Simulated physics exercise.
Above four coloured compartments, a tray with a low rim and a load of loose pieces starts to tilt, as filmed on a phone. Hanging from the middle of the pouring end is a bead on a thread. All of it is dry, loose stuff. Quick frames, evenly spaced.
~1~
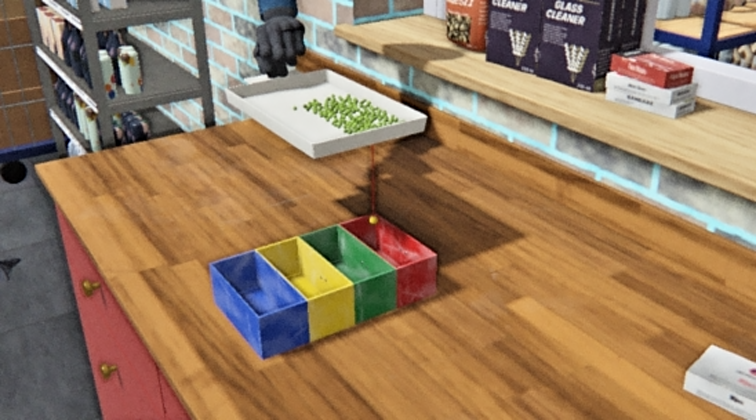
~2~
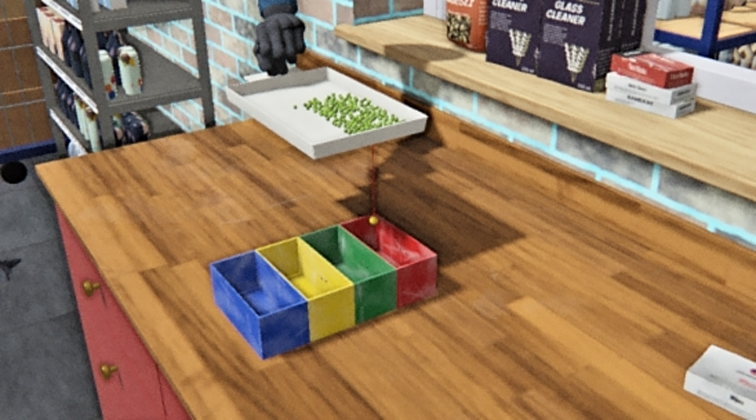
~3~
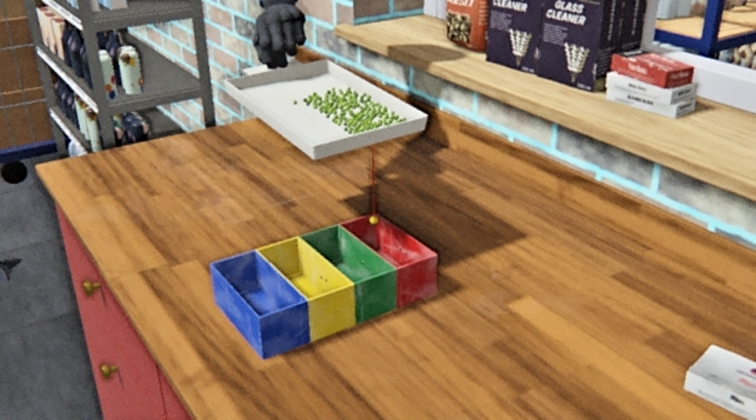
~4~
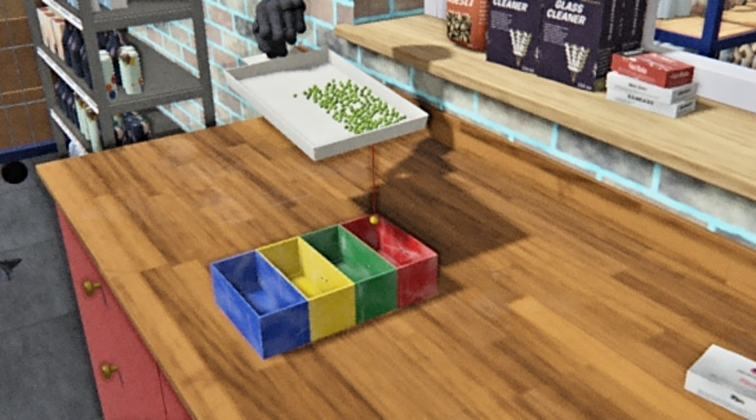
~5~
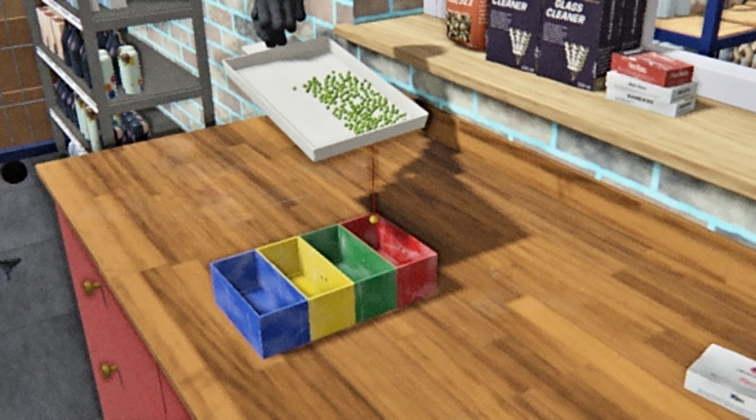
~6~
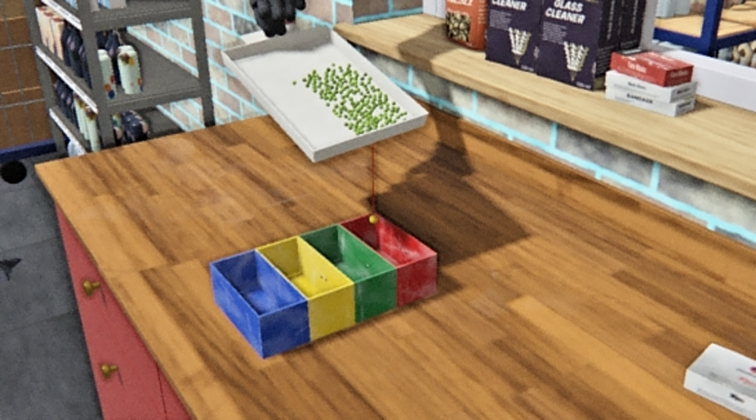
We see a black-gloved hand by a shallow white tray of green peas above blue, yellow, green and red compartments on a wooden counter; the tray gradually tilts toward its left front corner while the peas stay bunched together.
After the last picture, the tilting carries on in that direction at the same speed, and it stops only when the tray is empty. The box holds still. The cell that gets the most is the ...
... Green one.
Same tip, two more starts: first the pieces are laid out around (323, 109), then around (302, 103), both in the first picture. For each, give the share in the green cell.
Around 70 in a hundred the first time, around 80 in a hundred the second.
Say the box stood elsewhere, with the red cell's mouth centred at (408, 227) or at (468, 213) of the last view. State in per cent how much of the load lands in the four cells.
You'd get near 100 percent first and near 60 percent next.
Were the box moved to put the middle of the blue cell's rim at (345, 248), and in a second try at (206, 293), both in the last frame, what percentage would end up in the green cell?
I'd expect some 0 percent, and then some 10 percent.
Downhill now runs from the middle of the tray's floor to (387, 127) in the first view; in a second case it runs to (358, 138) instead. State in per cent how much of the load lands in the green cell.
I'd put it at some 0 % and then some 20 %.
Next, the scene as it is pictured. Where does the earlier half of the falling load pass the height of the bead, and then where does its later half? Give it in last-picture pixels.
Starting near (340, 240), moving on to near (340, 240).
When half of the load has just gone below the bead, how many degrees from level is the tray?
Roughly 110 degrees at that moment.
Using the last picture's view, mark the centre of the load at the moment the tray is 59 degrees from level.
Near the pixel (359, 128).
Soon, tray tipped steeply; nearly all on the tray; a stray few falling or outside the box.
A while on, tray tipped right over; nearly all on the tray; a stray few in the yellow cell; a stray few in the green cell; a small part falling or outside the box.
Towards the end, tray tipped past a quarter turn; about two thirds in the green cell; about a quarter in the red cell; a small part in the yellow cell; a stray few falling or outside the box.
Finally, tray tipped past a quarter turn; about two thirds in the green cell; about a quarter in the red cell; a small part in the yellow cell; none in the blue cell; a stray few outside the box.
